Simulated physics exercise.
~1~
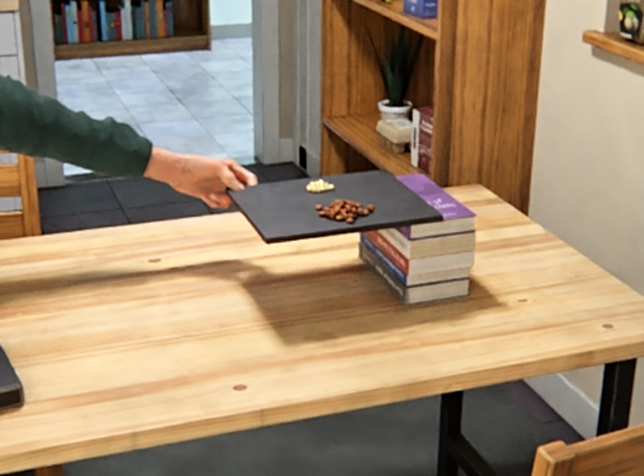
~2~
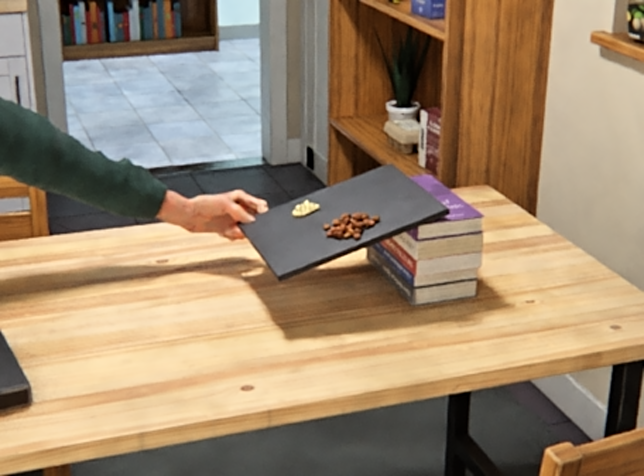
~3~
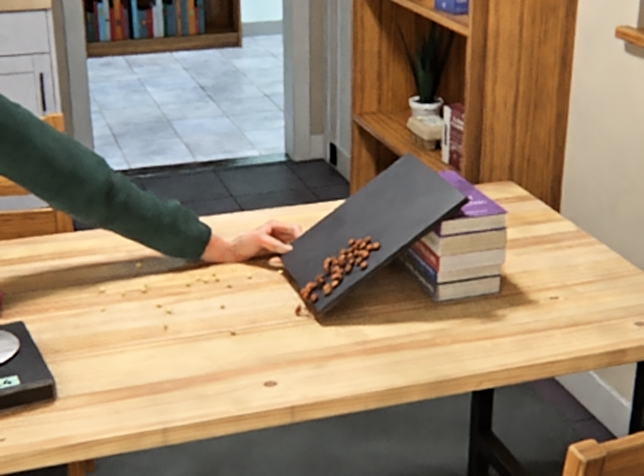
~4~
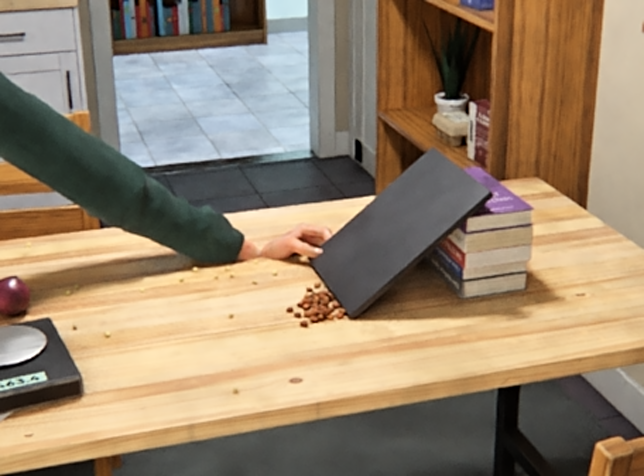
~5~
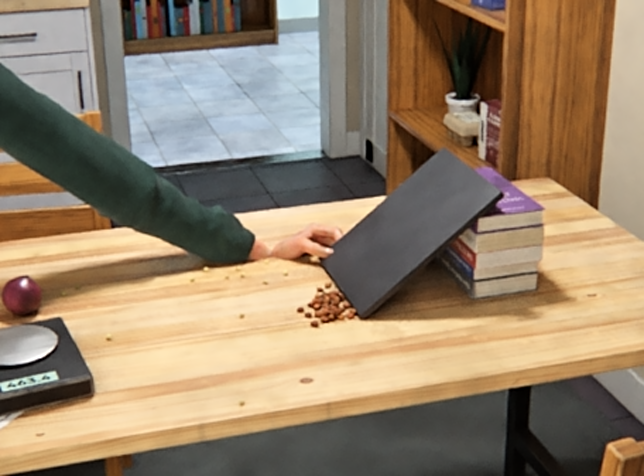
On a wooden table, a hand lowering a dark board propped on books, yellow bits scattering far, brown pieces piling at its foot.
